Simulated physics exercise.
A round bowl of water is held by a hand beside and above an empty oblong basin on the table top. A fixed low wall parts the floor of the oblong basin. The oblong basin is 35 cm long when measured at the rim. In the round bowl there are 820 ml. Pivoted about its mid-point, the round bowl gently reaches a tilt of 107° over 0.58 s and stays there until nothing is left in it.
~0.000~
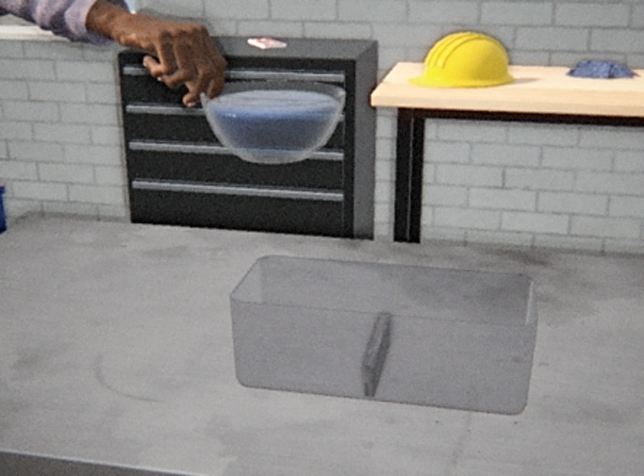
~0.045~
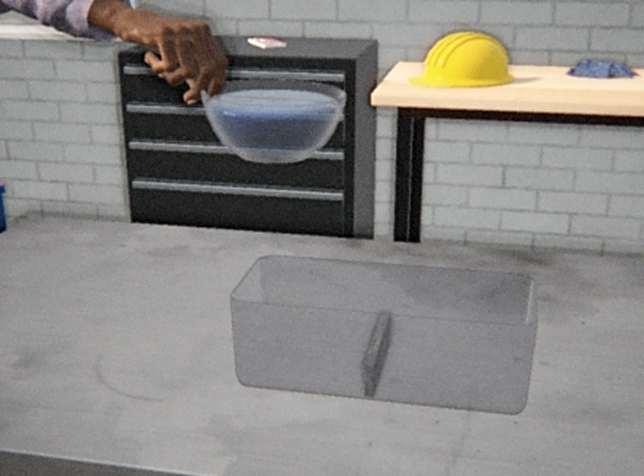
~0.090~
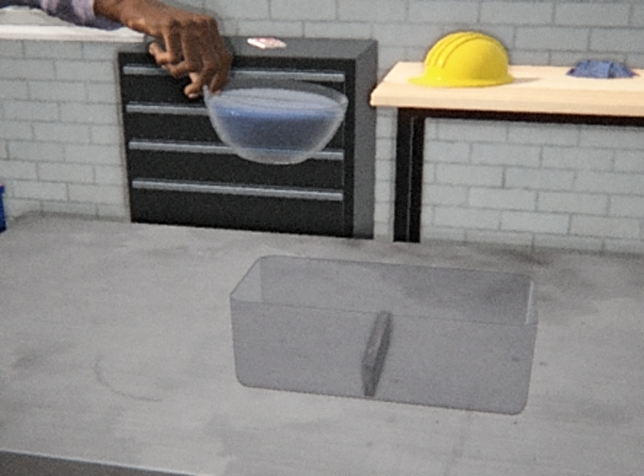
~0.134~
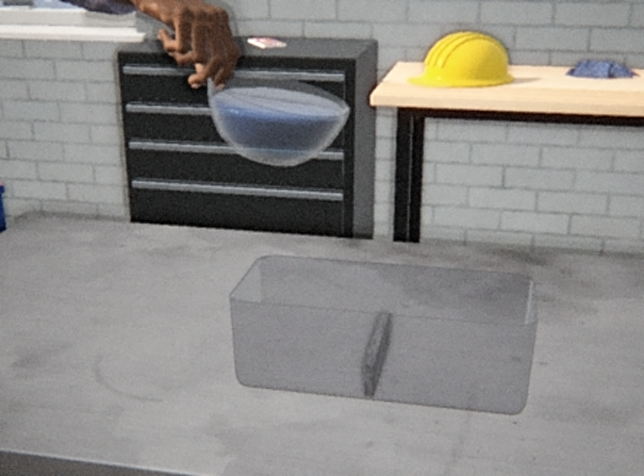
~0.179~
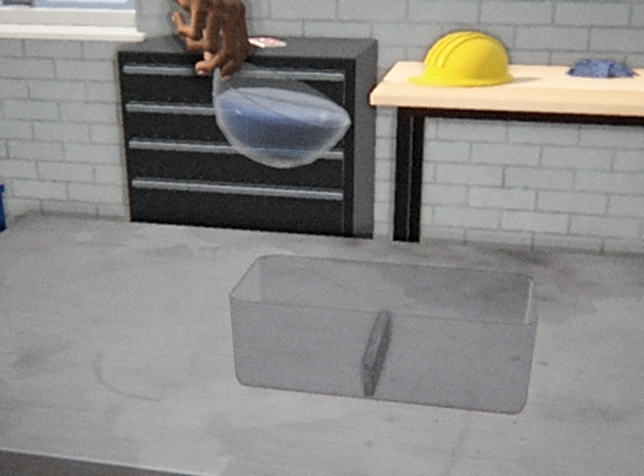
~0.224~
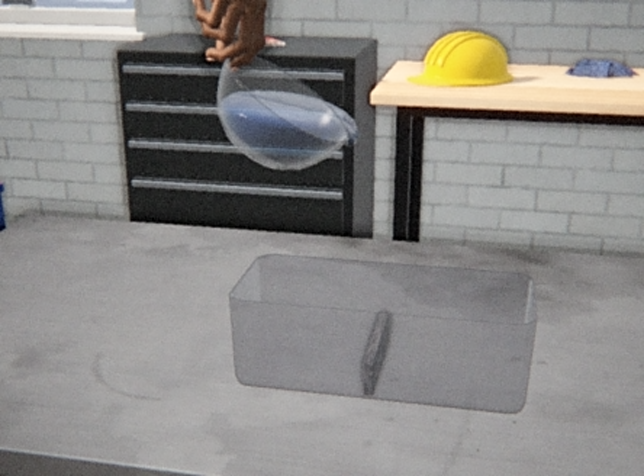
The video shows a hand holding a clear round bowl of blue-tinted water above a transparent oblong basin on a gray table, gradually tilting the bowl to the right until a little water reaches over its lower edge.
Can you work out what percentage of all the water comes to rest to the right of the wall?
I would put it at 57 per cent.
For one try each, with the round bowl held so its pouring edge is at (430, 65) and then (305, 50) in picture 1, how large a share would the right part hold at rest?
About 70 %, then about 35 %.
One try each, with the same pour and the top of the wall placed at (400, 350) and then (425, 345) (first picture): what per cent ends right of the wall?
Respectively 35 and 10 %.
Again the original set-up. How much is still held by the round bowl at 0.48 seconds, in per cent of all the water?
At that time about 7 in a hundred parts are still held.
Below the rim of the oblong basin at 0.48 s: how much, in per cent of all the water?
Around 36 percent.
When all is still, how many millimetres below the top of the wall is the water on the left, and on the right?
On the left it's about 30 mm; on the right, about 24 mm.
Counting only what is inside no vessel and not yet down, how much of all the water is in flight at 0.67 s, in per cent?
Estimate: About 8 in a hundred.
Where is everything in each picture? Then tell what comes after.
Tilt 0°; pouring edge (343, 97); surface from (212, 100) to (340, 105); the oblong basin's rim runs from (245, 278) to (535, 302); the wall's top is at (378, 339), in the first picture.
Tilt 2°; pouring edge (344, 99); surface from (212, 98) to (341, 105), in the second picture.
Tilt 6°; pouring edge (345, 105); surface from (214, 95) to (342, 108), in the third picture.
Tilt 13°; pouring edge (347, 114); surface from (218, 93) to (345, 112), in the fourth picture.
Tilt 23°; pouring edge (347, 127); surface from (222, 93) to (346, 120); 2 per cent is over the edge, in the fifth picture.
Tilt 35°; pouring edge (345, 141); surface from (225, 96) to (332, 122); 9 per cent is over the edge, in the sixth picture.
By 0.48 s the tilt is 99° and 7 per cent is still to pour, 2 is left of the wall and 34 right of it.
By 0.67 s the tilt is 107° and 0 per cent is still to pour, 32 is left of the wall and 59 right of it.
By 0.87 s the tilt is 107° and 0 per cent is still to pour, 38 is left of the wall and 57 right of it.
By 1.08 s the tilt is 107° and 0 per cent is still to pour, 39 is left of the wall and 57 right of it.
At rest 39 per cent lies left of the wall, 57 right of it and 4 outside.
